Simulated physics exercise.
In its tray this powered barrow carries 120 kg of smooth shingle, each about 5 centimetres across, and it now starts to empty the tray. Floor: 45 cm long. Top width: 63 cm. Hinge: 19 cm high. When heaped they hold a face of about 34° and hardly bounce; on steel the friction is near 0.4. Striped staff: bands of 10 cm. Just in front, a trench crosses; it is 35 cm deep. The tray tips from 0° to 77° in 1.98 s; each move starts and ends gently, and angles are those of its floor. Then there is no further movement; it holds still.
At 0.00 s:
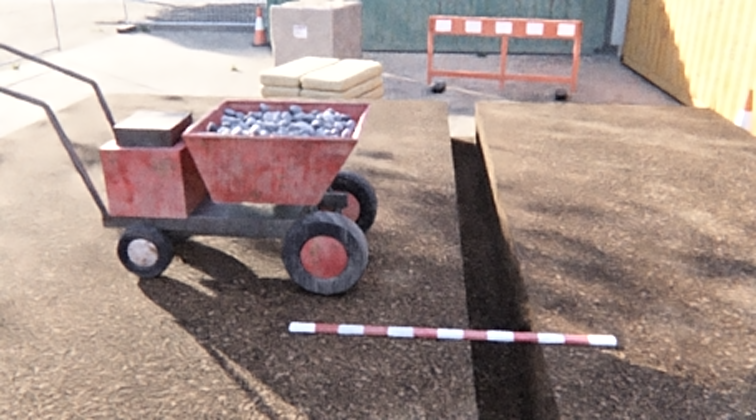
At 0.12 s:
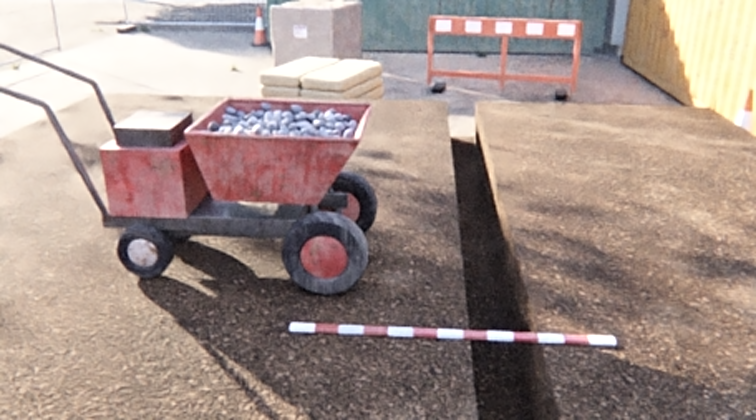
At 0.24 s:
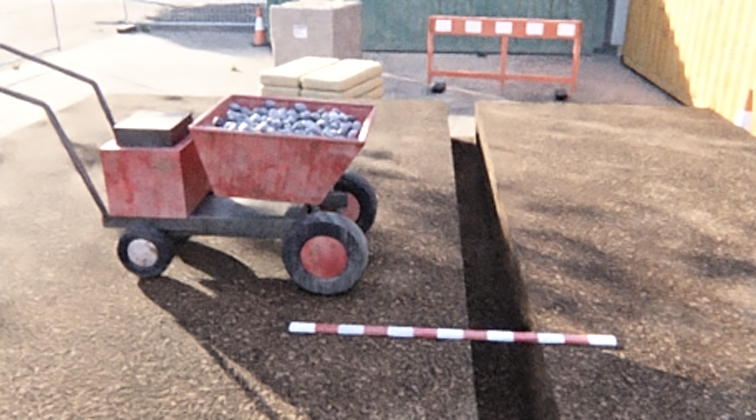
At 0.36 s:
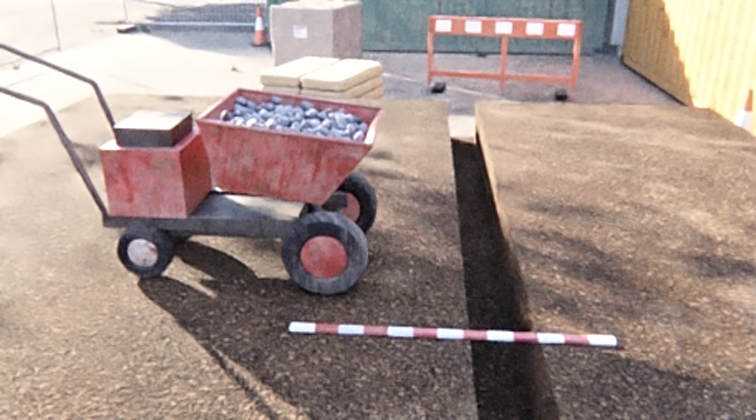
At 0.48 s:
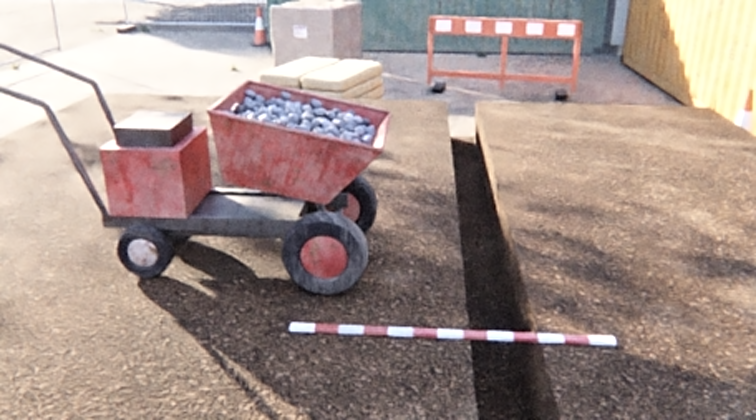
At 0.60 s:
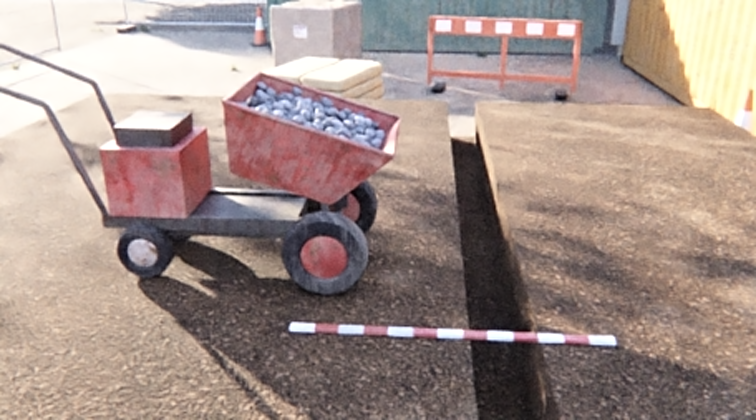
We see a red powered barrow loaded with smooth grey stones standing beside a trench, with a striped staff lying across it. The tray gradually tilts toward the right, its rear rising, while the wheels stay still.
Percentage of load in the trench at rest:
99 %.
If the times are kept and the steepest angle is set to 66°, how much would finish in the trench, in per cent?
Then roughly 85 percent.
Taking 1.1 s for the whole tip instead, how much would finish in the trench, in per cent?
Something close to 95 per cent.
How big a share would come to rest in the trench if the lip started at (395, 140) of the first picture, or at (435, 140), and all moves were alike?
It'd be around 75 per cent and after that around 30 per cent.
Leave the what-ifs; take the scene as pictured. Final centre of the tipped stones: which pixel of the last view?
Their middle ends up near (489, 313).
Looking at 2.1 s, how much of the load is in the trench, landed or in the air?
Some 60 per cent of the load by that point.
After 1.5 s the floor is at 65°; 95 % in the tray, 2 % short of the trench, 3 % in the trench; the foremost stones are at (493, 299).
After 2.1 s the floor is at 77°; 36 % in the tray, 1 % short of the trench, 62 % in the trench, 1 % past the trench; the foremost stones are at (545, 264).
After 2.4 s the floor is at 77°; 14 % in the tray, 1 % short of the trench, 84 % in the trench, 1 % past the trench; the foremost stones are at (557, 261).
After 4.4 s the floor is at 77°; 0 % in the tray, 99 % in the trench, 1 % past the trench; the foremost stones are at (560, 260).
